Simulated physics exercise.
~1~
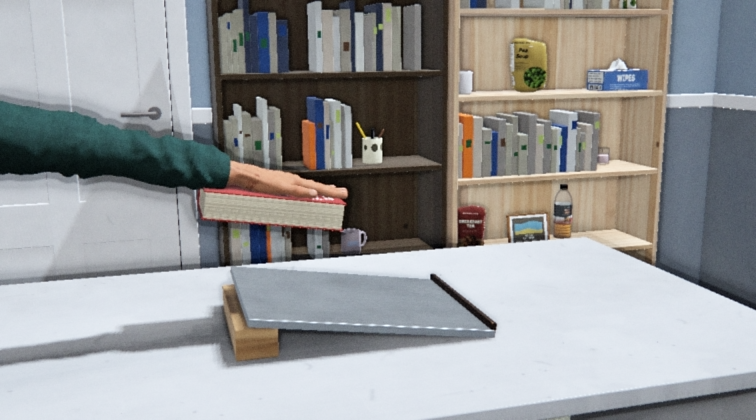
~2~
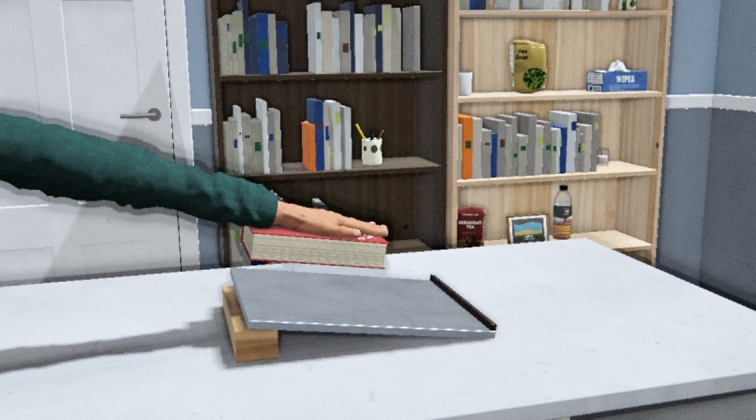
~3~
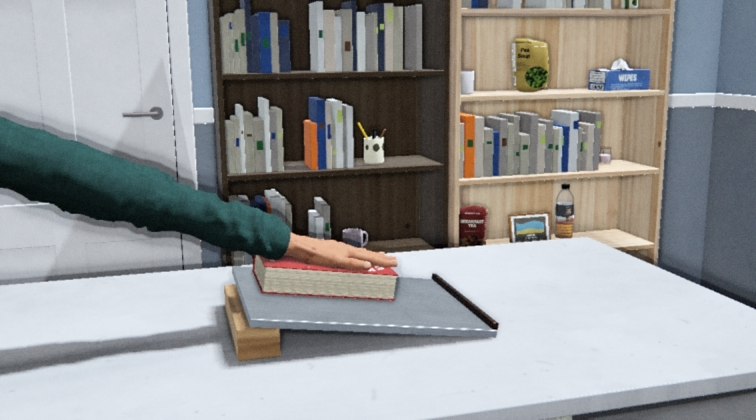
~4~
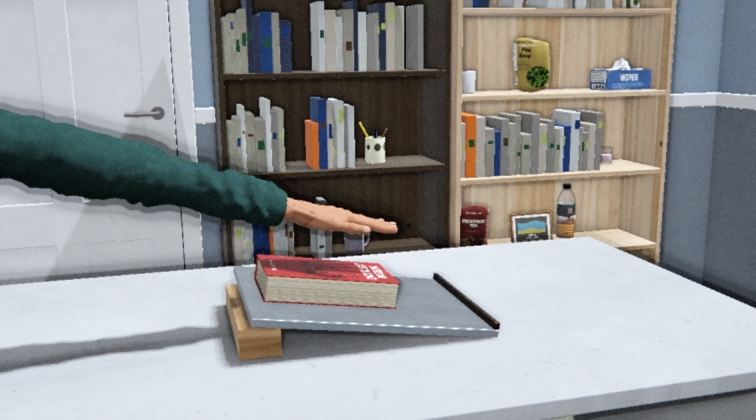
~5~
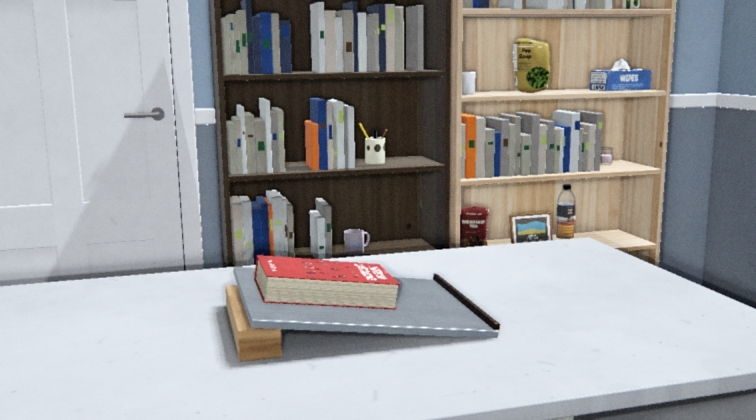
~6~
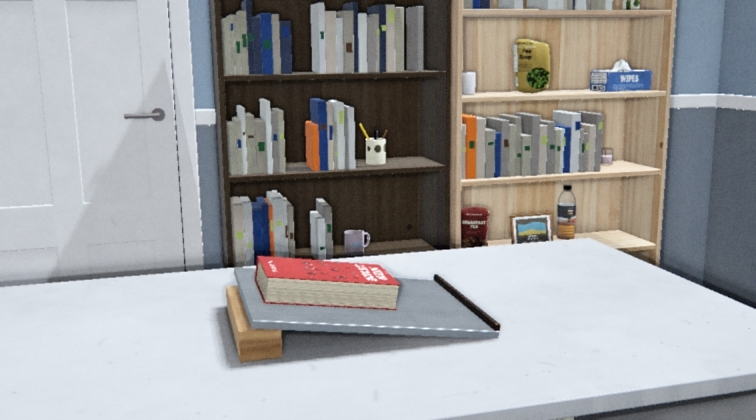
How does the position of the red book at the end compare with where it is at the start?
At the start the red book is held in the air above the upper left part of the tilted board. By the end it is lower and further to the right, resting on the board.
We see a hand in a green sleeve carry a red book to the right and down onto a tilted grey board propped on a wooden block. The hand lets go and draws back out of view, and the book stays resting on the slope.
